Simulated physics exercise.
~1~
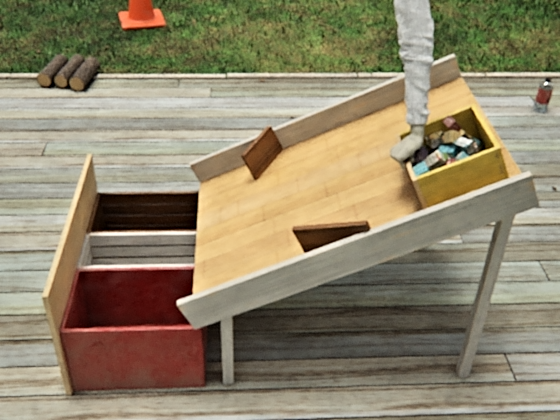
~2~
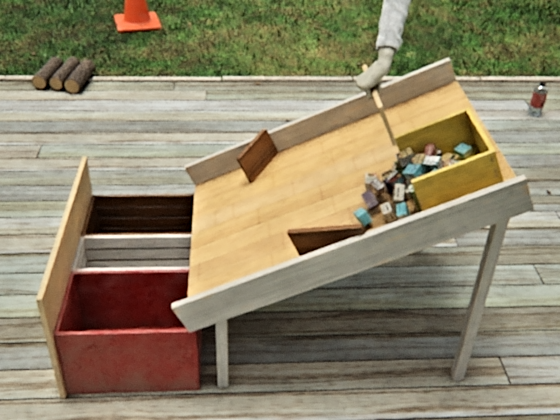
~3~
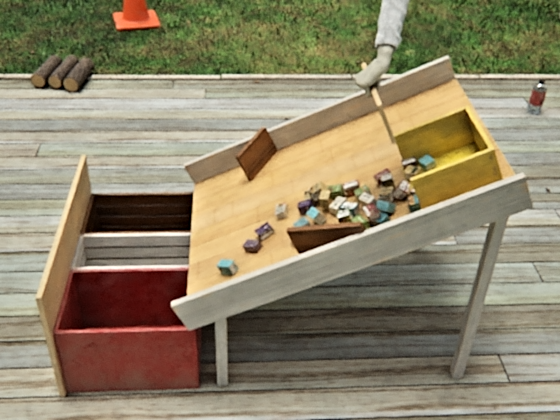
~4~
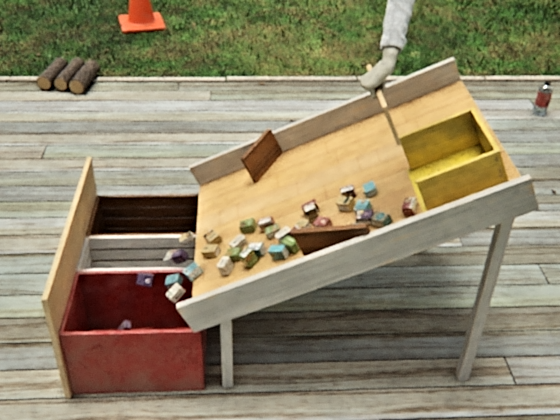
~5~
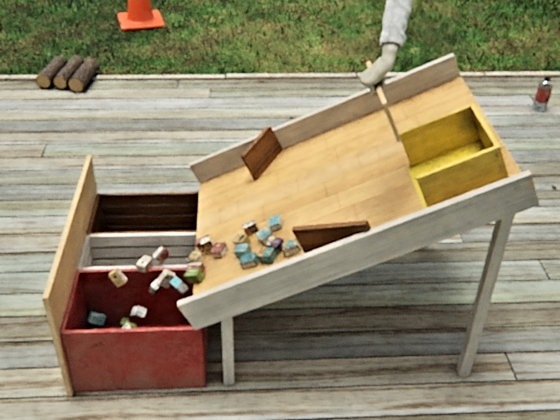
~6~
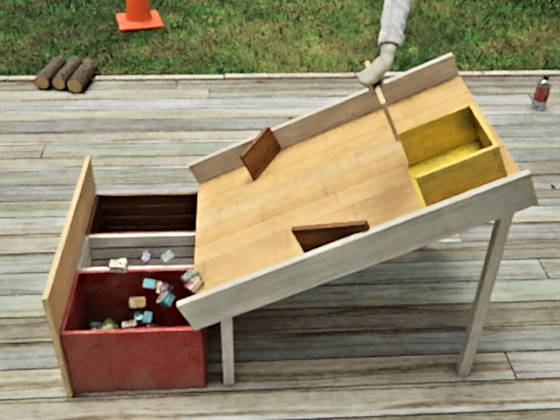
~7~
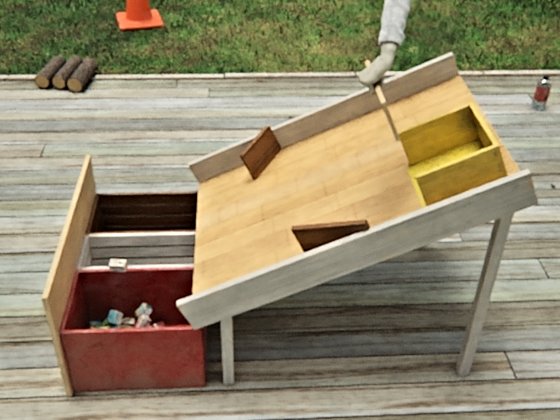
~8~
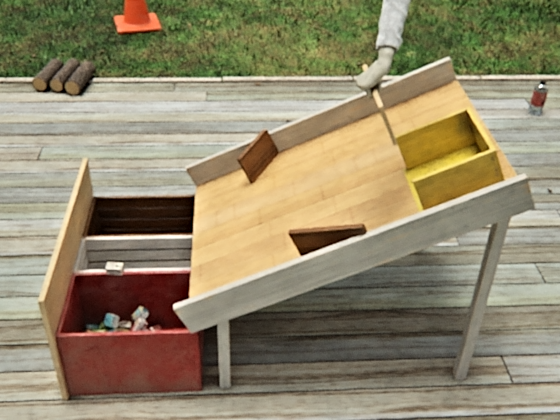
A gloved hand lifts a gate, and small blocks tumble down the sloped table, mostly into the red bin.
